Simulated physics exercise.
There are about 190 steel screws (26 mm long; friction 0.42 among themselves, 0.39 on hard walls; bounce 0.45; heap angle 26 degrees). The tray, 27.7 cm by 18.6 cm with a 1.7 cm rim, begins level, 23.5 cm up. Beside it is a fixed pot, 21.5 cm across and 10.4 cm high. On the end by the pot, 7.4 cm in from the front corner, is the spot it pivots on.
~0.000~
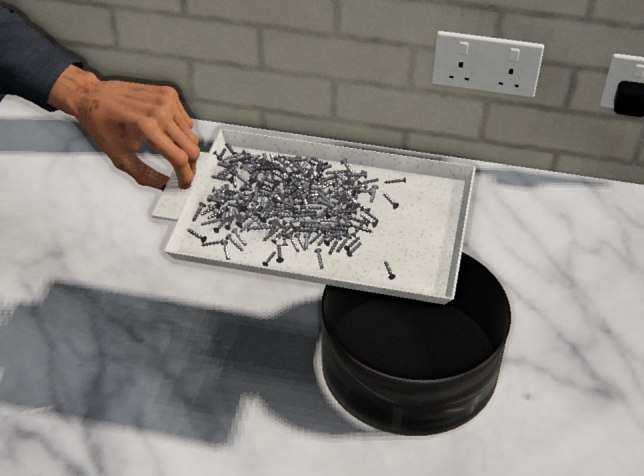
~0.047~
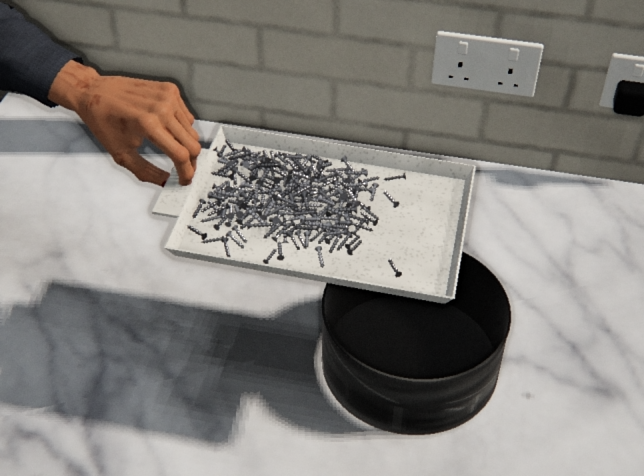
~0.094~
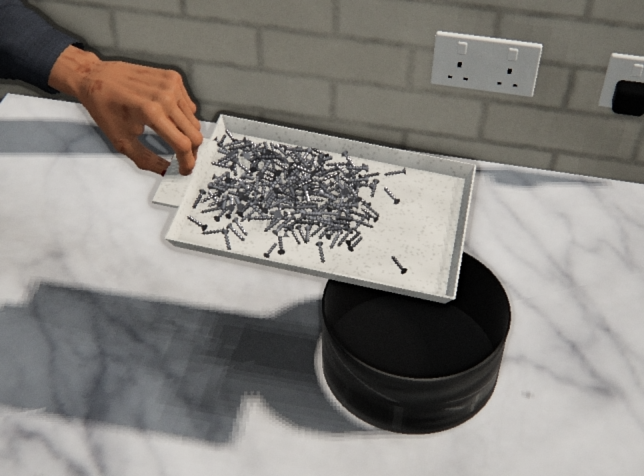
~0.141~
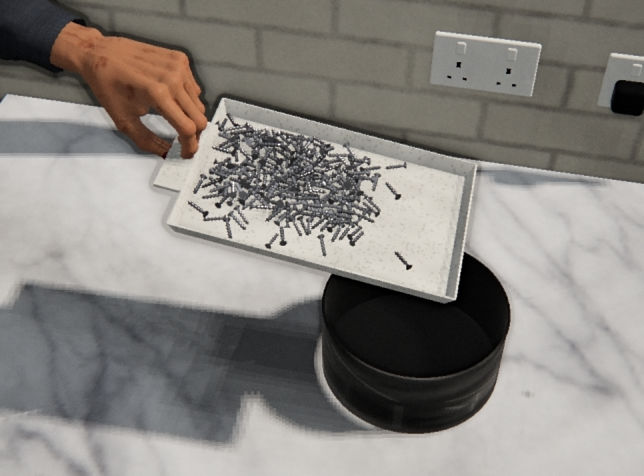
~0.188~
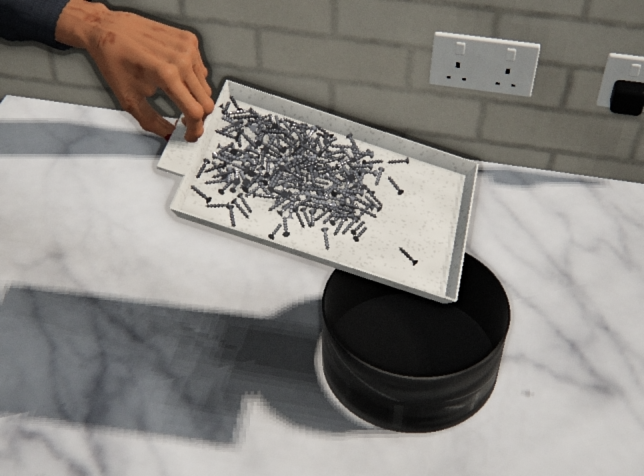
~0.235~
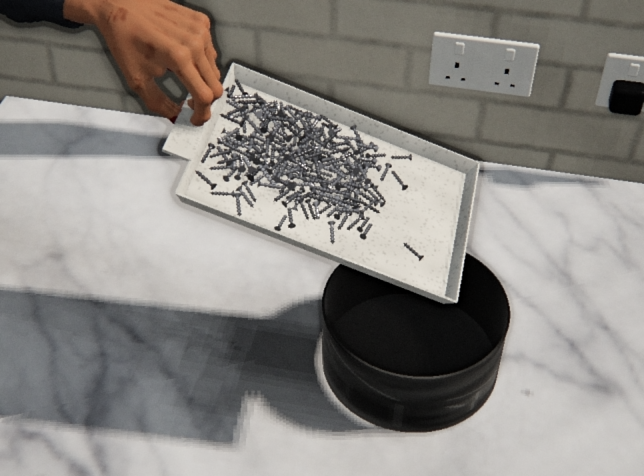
A white marble countertop against a grey brick wall with white power sockets is seen from above at an angle, the camera still. A hand in a dark sleeve holds the left end of a pale, shallow tray heaped with grey screws, its right end over a round black pot. The hand raises the left end steadily, tilting the tray down toward the pot, while the screws stay mostly bunched together.
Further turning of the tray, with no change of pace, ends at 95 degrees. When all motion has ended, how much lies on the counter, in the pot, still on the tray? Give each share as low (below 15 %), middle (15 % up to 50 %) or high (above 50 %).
Counter - high, pot - low, tray - low.
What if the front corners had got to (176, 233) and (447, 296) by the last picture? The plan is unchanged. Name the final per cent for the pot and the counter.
In the pot: 10 per cent; on the counter: 90 per cent.
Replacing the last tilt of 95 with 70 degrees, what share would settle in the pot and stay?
In that case, near 5 percent.
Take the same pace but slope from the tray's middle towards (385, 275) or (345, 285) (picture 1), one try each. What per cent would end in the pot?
Near 5 and 15 percent, in that order.
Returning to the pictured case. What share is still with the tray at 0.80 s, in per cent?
Some 5 per cent of the load.
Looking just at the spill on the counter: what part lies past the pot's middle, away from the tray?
100 %.
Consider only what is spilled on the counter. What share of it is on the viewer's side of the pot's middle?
90 %.
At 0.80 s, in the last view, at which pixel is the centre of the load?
The middle of the load should be near (518, 355) then.
Then, at 0.58 s, tilt 57 degrees; the tray holds 100 %, the pot 0 %.
Then, at 0.80 s, tilt 80 degrees; the tray holds 5 %, the pot 0 %.
Then, at 1.14 s, tilt 95 degrees; the tray holds 0 %, the pot 5 %.
By 2.3 s all is still; counter 95 %, pot 5 %, tray 0 %.
